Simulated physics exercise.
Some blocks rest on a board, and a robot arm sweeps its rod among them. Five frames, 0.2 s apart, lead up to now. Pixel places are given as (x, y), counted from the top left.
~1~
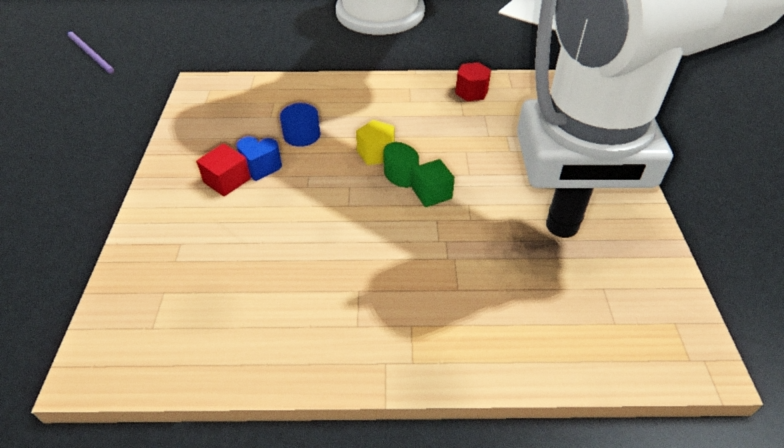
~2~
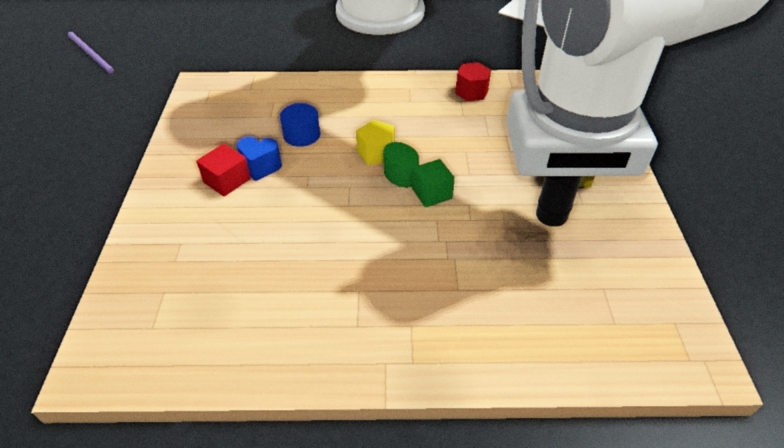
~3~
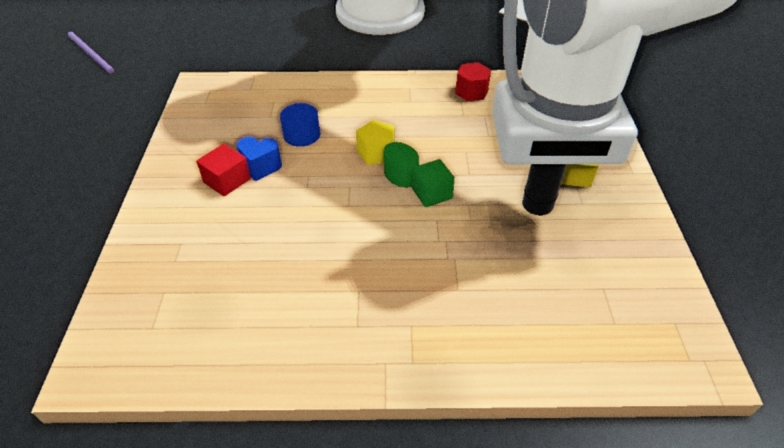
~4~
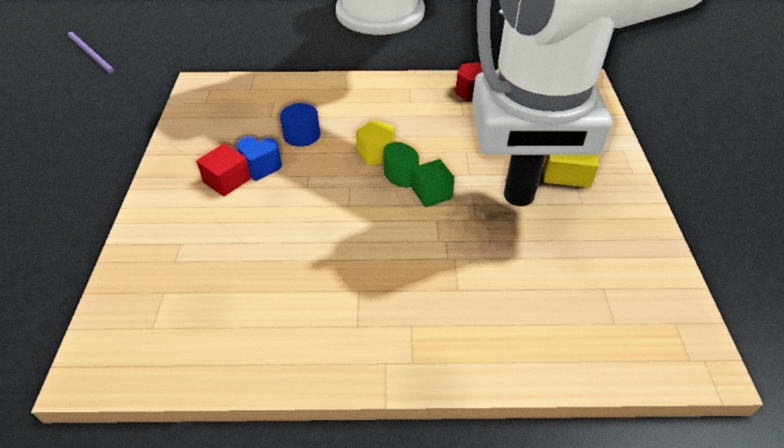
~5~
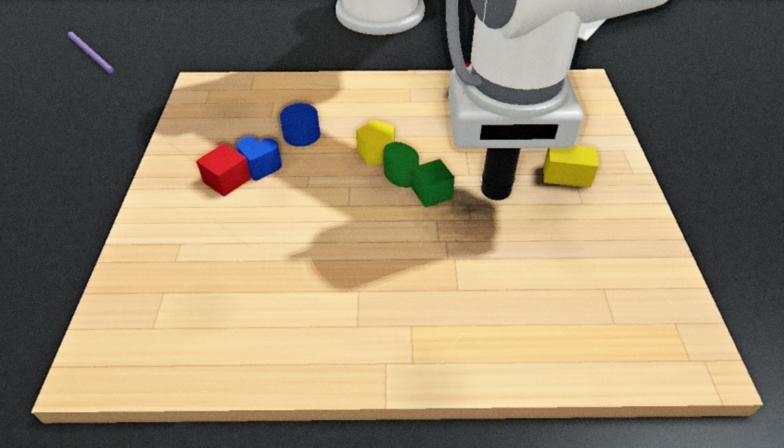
On a light wooden board scattered with red, blue, green and yellow blocks, a robot arm holds its black rod upright near the right side. The arm sweeps steadily leftward and slightly back, uncovering a yellow block behind it, and its rod nears the green square while the visible blocks stay still.
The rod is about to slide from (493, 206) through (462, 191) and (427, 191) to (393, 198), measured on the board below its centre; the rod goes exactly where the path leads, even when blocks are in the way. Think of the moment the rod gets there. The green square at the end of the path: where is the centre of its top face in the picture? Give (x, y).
Somewhere near (370, 193).
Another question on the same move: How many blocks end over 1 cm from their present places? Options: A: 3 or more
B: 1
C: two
My pick is C.
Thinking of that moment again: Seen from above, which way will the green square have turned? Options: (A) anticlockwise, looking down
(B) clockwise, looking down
My pick is A.
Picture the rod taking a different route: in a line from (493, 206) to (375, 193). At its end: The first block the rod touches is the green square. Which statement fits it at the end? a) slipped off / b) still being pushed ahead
My pick is b.
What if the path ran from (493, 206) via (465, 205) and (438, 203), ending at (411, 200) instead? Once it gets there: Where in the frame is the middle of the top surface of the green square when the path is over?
Its top centre lands on (386, 166).
The first path, step by step. One third of the way, rod at (463, 176); nothing pushed yet.
Two thirds of the way, rod at (428, 176); green square at (401, 181).
At the end, rod at (393, 183); yellow pentagonal block in place; green elliptical block at (387, 153), turned 50° clockwise; green square at (370, 193), turned 25° anticlockwise.
